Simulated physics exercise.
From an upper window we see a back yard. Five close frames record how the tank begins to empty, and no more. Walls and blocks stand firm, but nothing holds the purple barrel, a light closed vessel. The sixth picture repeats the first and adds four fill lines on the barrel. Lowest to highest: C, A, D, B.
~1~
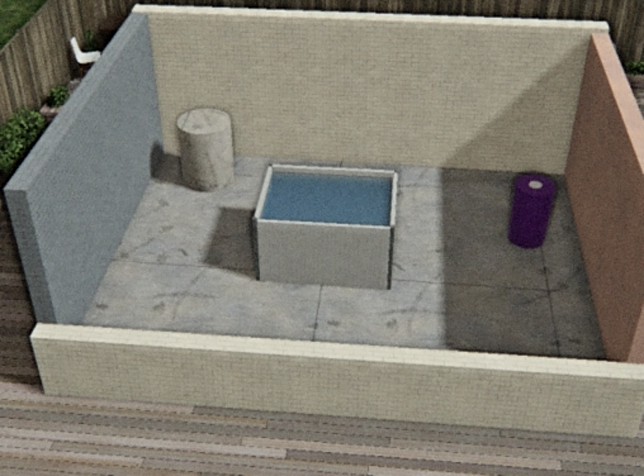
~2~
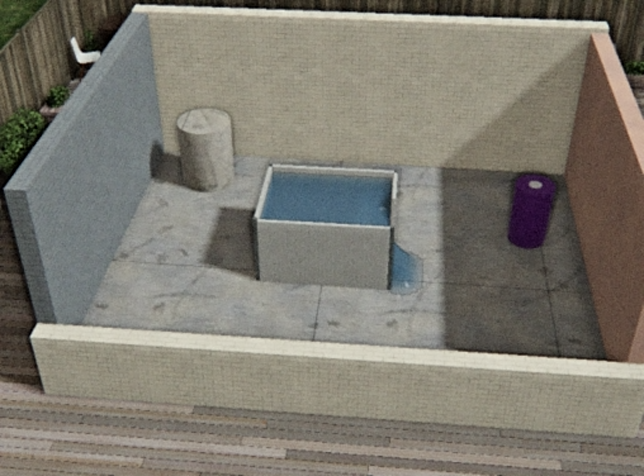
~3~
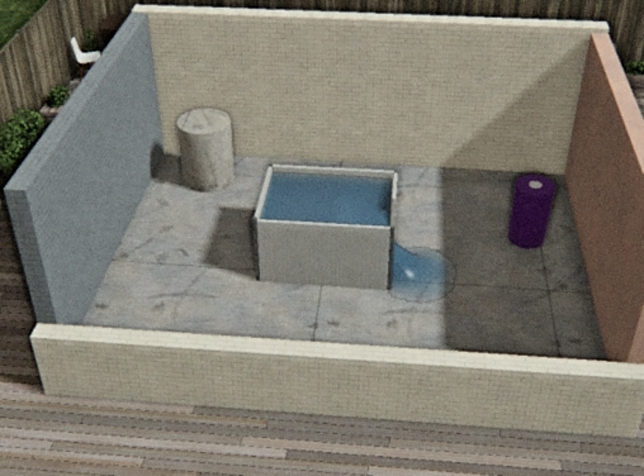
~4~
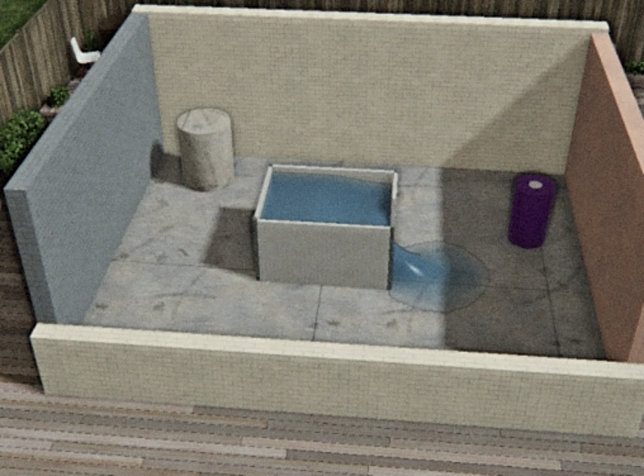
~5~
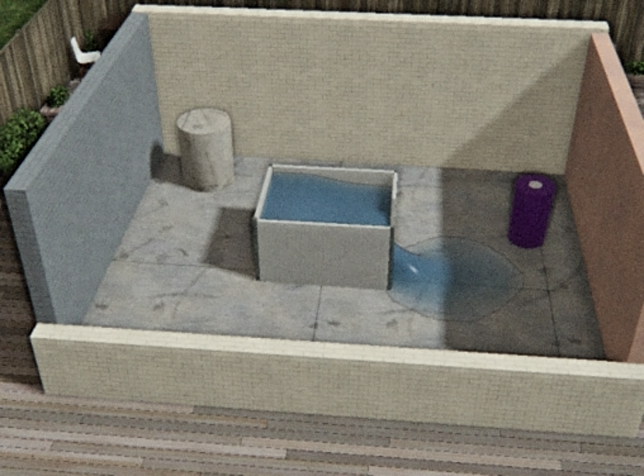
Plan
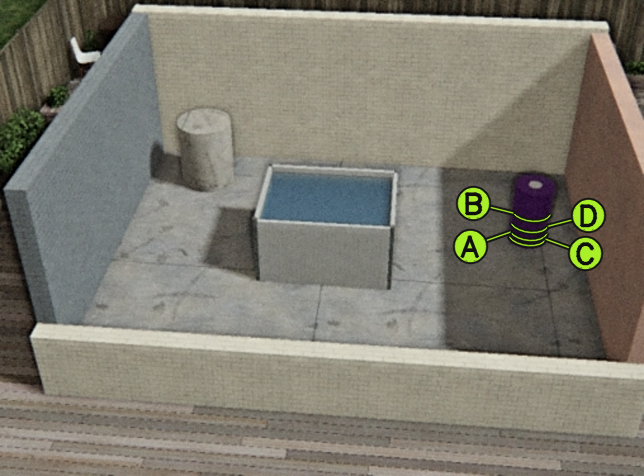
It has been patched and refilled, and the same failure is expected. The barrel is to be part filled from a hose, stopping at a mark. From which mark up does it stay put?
Take D.
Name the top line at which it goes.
A it is.
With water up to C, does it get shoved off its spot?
Yes, that goes wrong.
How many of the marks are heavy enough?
Two of them.
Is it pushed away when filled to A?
Yes, it does.
In lime, A at (529, 240); B at (532, 221); C at (528, 245); D at (530, 232); from the bottom up C, A, D, B.
With A, it is pushed about twice its own width away.
With B, it does not move.
With C, it is pushed about 5 times its own width away.
With D, it does not move.
